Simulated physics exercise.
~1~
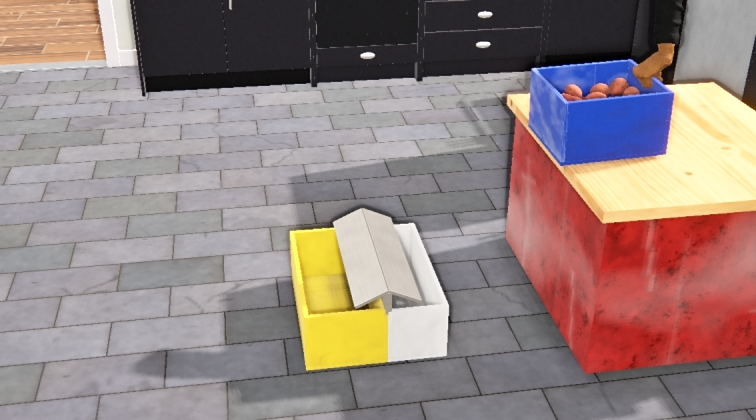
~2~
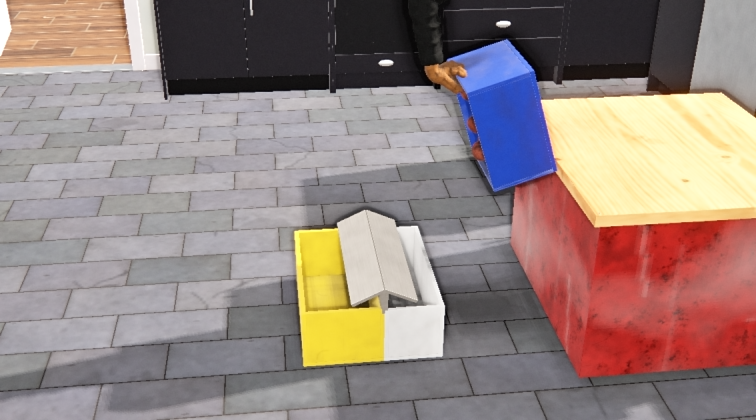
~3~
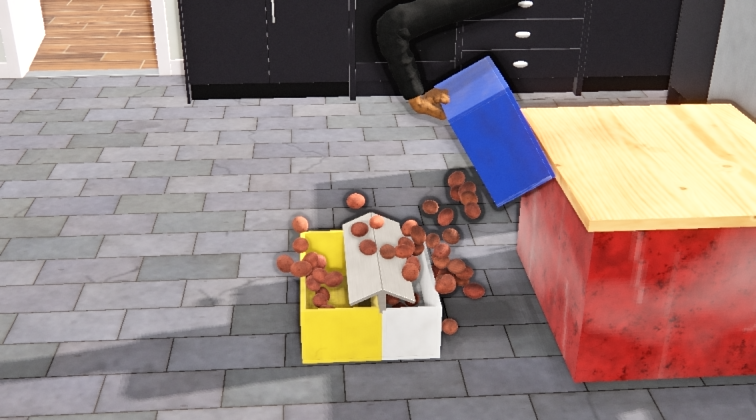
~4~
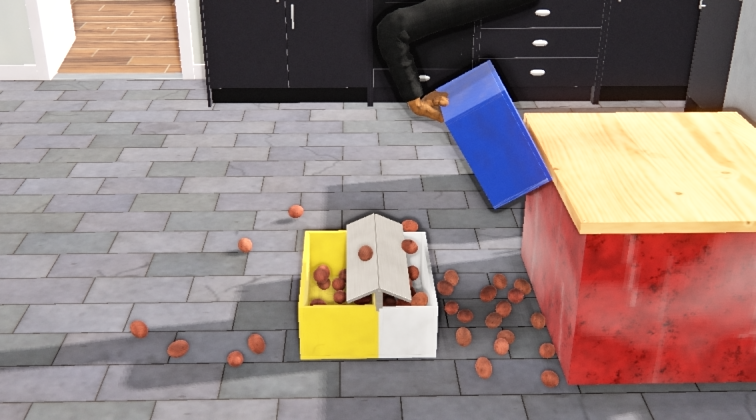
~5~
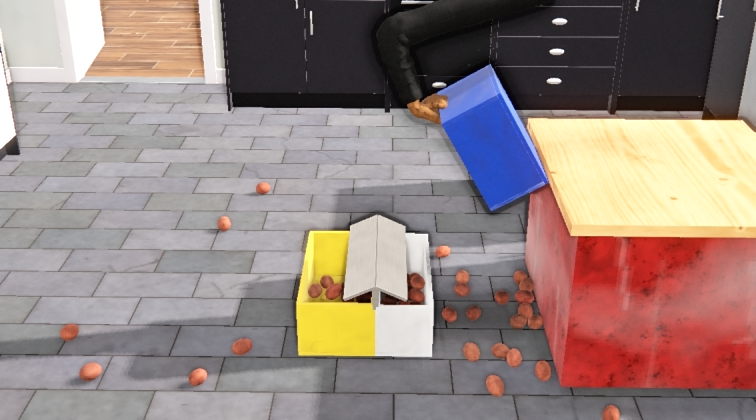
A blue crate of reddish-brown round potatoes sits on a red bench with a pale wooden top, at the right of a grey-tiled kitchen seen from slightly above. On the floor to its left, a yellow tub and a white bin stand side by side beneath a grey roof-shaped splitter. A hand tips the crate leftward over the bench's edge, and the potatoes tumble out onto the splitter and around it. Some settle in both containers, while others bounce and roll across the tiles. Finally, the crate hangs tilted, with potatoes scattered left of the tub and clustered near the bench.
